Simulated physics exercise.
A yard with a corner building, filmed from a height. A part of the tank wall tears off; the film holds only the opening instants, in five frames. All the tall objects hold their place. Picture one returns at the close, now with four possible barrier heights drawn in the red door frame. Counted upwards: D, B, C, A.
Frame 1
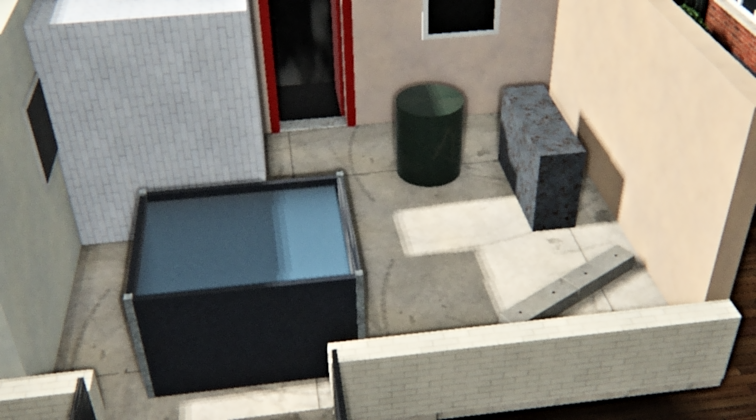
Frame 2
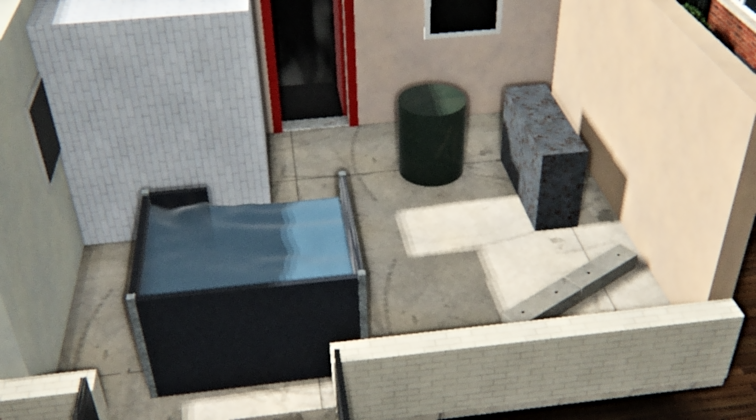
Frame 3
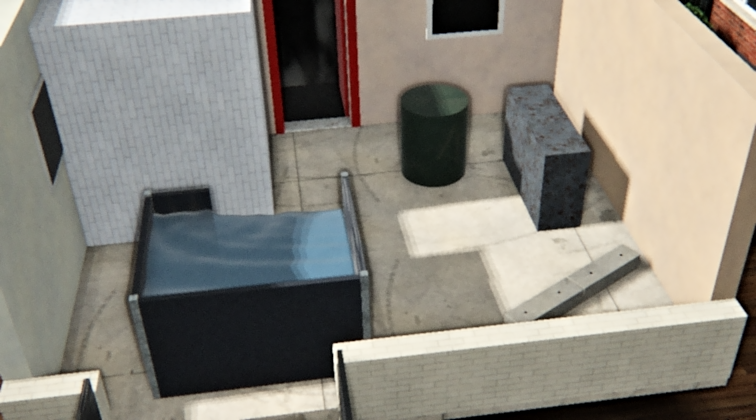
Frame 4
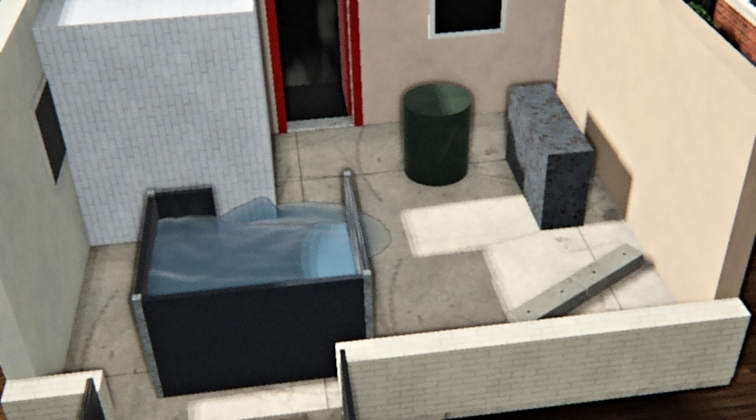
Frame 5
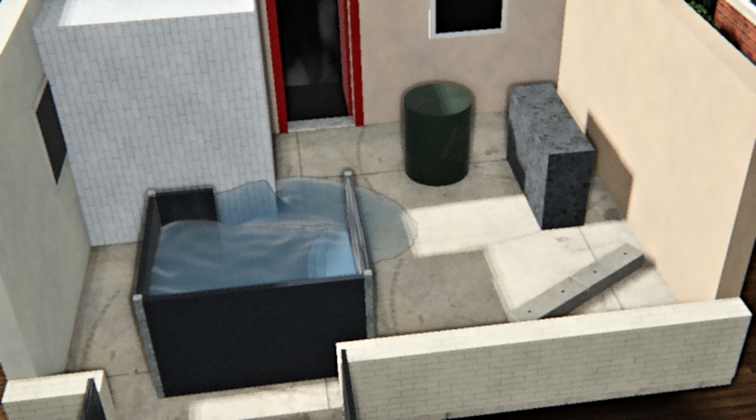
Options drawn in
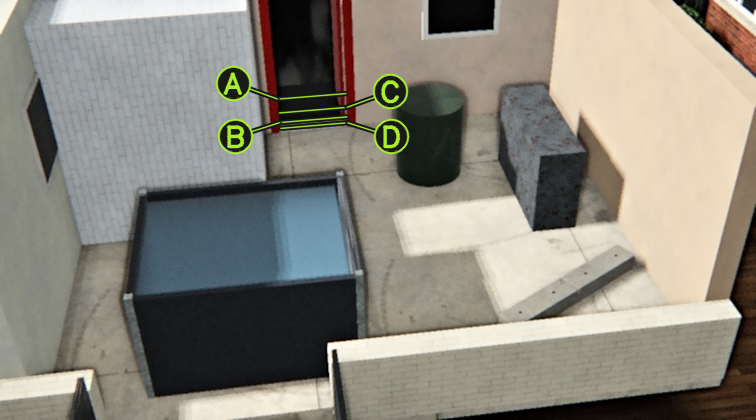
In this clip, water in a dark rectangular tank in a walled yard sinks and ripples as the tank's far side opens, then spreads in a thin sheet across the paving behind and to the right of it.
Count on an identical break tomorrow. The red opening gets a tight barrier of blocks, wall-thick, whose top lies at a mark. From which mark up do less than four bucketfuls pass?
It is A.
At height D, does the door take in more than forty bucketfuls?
Yes, clearly.
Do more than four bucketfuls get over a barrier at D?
Yes.
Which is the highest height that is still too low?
C it is.
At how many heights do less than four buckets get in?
One of them.
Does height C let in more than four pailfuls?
Yes, that goes wrong.
On the marked copy, A at (312, 96); B at (313, 119); C at (313, 110); D at (314, 125); from the bottom up D, B, C, A.
For height A, a splash gets over, under a bucket.
For height B, dozens of bucketfuls pour in.
For height C, about 15 bucketfuls get in.
For height D, dozens of bucketfuls pour in.
